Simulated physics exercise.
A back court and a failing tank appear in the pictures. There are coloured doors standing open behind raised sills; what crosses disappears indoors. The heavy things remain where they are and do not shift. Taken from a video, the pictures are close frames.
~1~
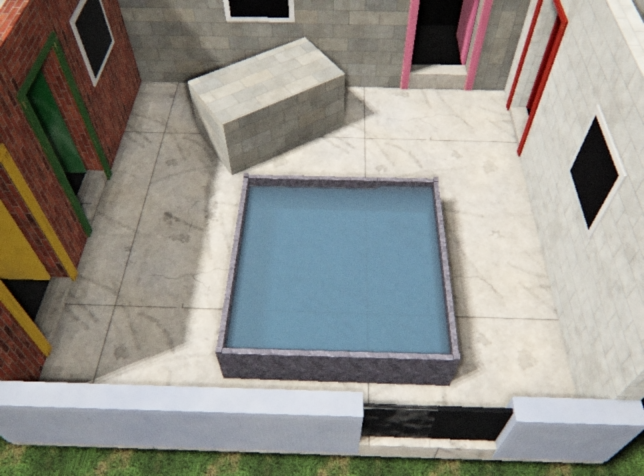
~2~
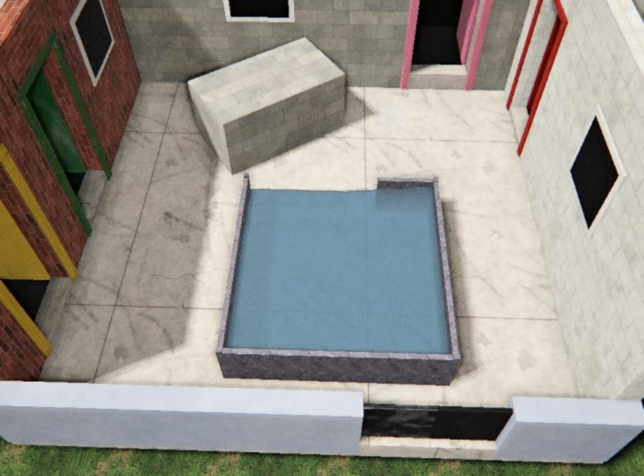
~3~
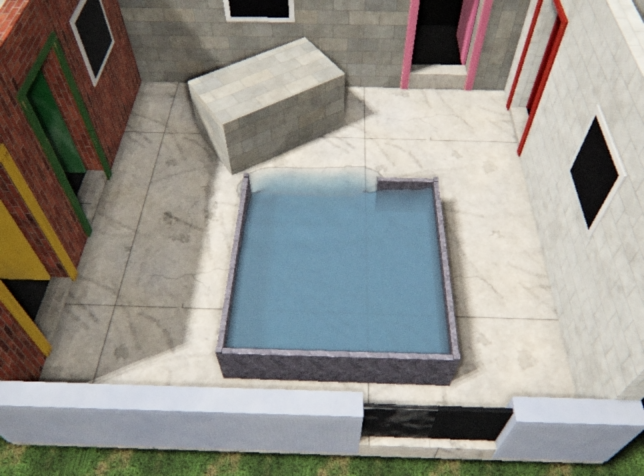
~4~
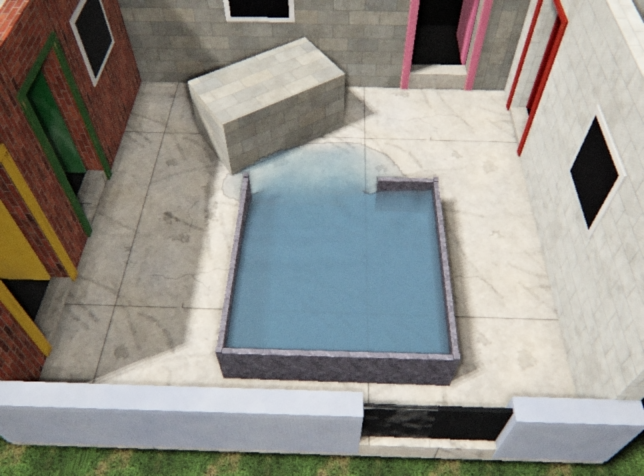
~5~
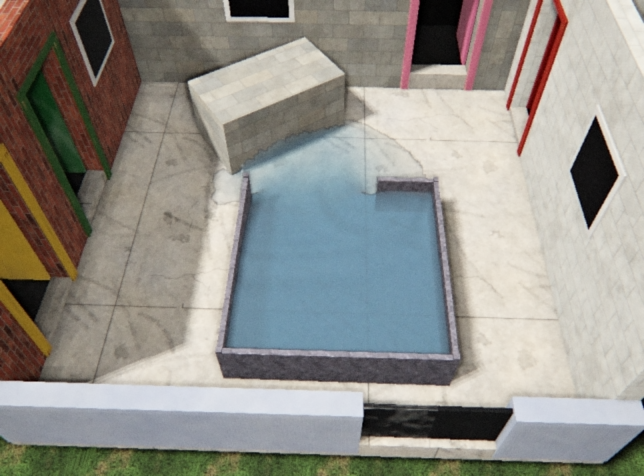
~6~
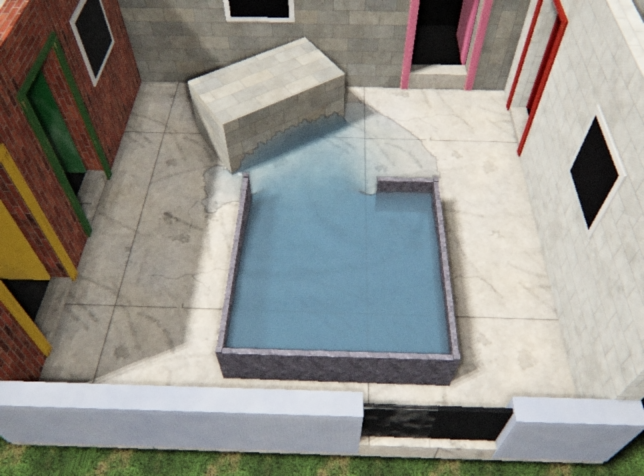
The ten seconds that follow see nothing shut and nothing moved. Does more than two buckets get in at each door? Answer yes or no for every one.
Green door: No, red door: Yes, yellow door: No, pink door: No.
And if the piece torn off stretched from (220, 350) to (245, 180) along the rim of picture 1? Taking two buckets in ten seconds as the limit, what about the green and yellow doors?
Check - green: Comes out above; yellow: Comes out above.
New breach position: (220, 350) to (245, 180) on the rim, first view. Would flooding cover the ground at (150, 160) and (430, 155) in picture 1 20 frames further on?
In the order asked: Inundated, then unwetted.
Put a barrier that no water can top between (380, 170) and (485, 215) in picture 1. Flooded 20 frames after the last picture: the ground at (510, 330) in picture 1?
At that place: Clear.
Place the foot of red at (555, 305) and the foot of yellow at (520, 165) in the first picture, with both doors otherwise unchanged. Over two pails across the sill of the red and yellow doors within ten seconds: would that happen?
The red door gets past the limit, and the yellow door gets past the limit too.
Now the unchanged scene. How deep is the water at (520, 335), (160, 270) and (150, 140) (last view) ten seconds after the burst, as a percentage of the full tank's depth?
35, 6 and 10 per cent, roughly.
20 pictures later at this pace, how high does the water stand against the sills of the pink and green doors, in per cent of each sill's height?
First around 80 percent, second around 80 percent.
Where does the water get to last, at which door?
I say the yellow one.
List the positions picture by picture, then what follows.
The first picture shows the open tank at (339, 260) is whole and still.
In the second picture, the front is at a hidden place, out from the gap on the open tank's far side.
In the third picture, the front is at a hidden place, out from the gap on the open tank's far side.
In the fourth picture, the front is at (387, 164), out from the gap on the open tank's far side.
In the fifth picture, the front is at (358, 126), out from the gap on the open tank's far side.
In the sixth picture, water pours out on the open tank's far side and has run to (361, 108).
A moment on, water covers 20 % of the floor; the green door not reached, the red door not reached, the yellow door not reached, the pink door wet at the sill, nothing in.
Next, water covers 40 % of the floor; the green door wet at the sill, nothing in, the red door wet at the sill, nothing in, the yellow door not reached, the pink door wet at the sill, nothing in.
Then, water covers 60 % of the floor; the green door wet at the sill, nothing in, the red door far over two buckets in, the yellow door wet at the sill, nothing in, the pink door wet at the sill, nothing in.
Later, water covers 90 % of the floor; the green door wet at the sill, nothing in, the red door far over two buckets in, the yellow door wet at the sill, nothing in, the pink door wet at the sill, nothing in.
In the end, water covers 100 % of the floor; the green door wet at the sill, nothing in, the red door far over two buckets in, the yellow door wet at the sill, nothing in, the pink door wet at the sill, nothing in.
